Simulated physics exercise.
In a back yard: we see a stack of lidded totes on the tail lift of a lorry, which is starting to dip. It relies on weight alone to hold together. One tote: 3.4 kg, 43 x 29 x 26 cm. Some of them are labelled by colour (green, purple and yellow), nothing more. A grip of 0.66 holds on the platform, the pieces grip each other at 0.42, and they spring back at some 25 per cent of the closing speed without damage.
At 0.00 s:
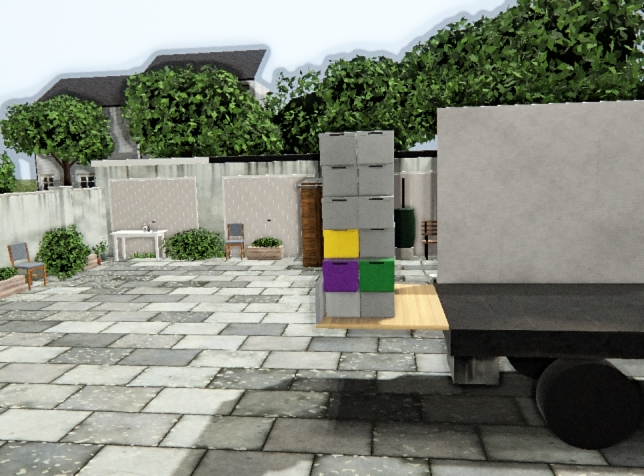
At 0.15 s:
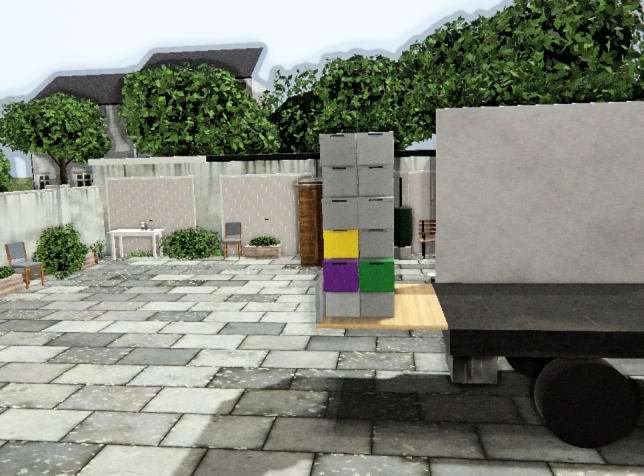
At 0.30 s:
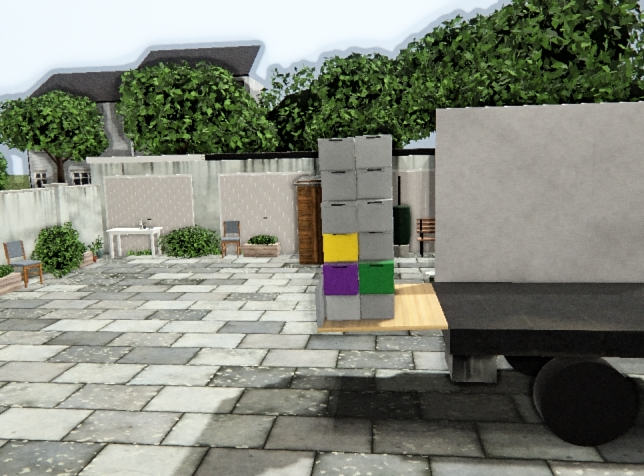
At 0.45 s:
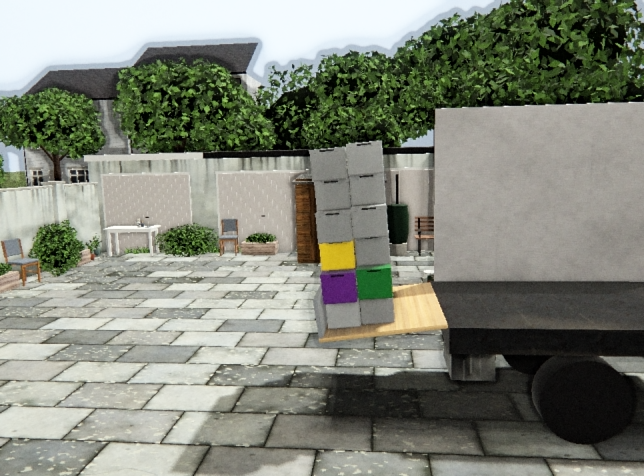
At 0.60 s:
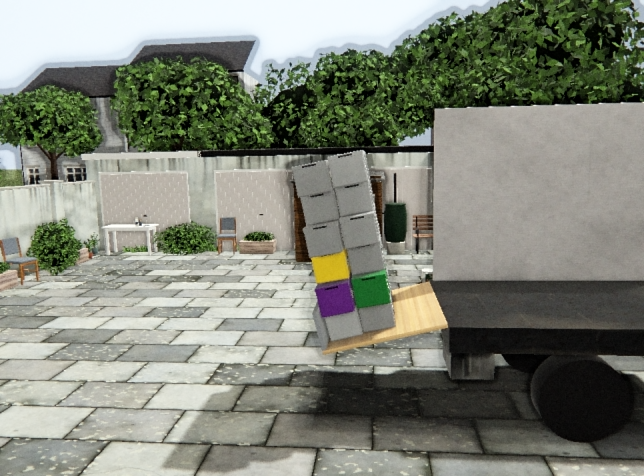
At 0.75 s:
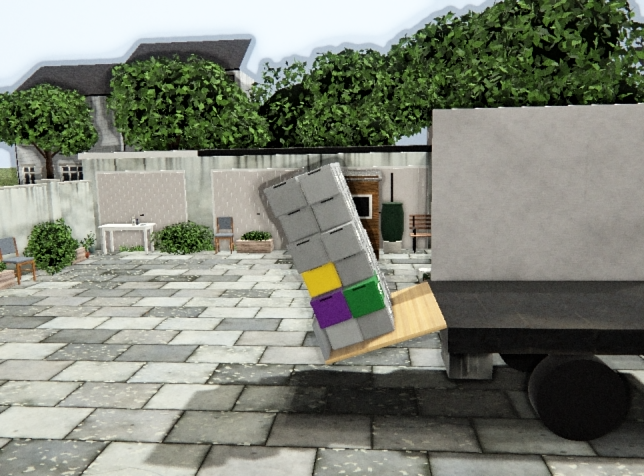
To begin with, a tall stack of mostly grey boxes, with purple, yellow and green ones low down, stands upright on a wooden platform behind a lorry in a paved yard. The platform's outer end dips to the left, and the stack leans further and further left with it.
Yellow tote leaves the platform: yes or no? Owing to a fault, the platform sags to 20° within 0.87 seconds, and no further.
Yes.
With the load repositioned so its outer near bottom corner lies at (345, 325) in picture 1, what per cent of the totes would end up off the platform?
After that change, 60 per cent.
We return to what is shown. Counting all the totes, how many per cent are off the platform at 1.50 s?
60 %.
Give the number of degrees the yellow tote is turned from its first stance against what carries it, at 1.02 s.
Something like 30°, give or take.
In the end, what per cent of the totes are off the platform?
Near 60 per cent.
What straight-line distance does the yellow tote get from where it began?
About 170 cm.
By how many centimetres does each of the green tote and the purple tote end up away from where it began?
Result: Green at 30 cm, purple at 40 cm.
By 1.02 s, slope 20°; 15 of the 36 totes off the platform; yellow tote tilted 31°; purple tote tilted 10°.
By 1.50 s, slope 20°; 21 of the 36 totes off the platform; yellow tote on its side; purple tote moved 26 mm.
When it is over (3.2 s), slope 20°; 22 of the 36 totes off the platform; yellow tote on its side; purple tote moved 26 mm; green tote moved 33 mm. In pixels of the last frame, middles, yellow tote near (259, 393), purple tote near (332, 308).
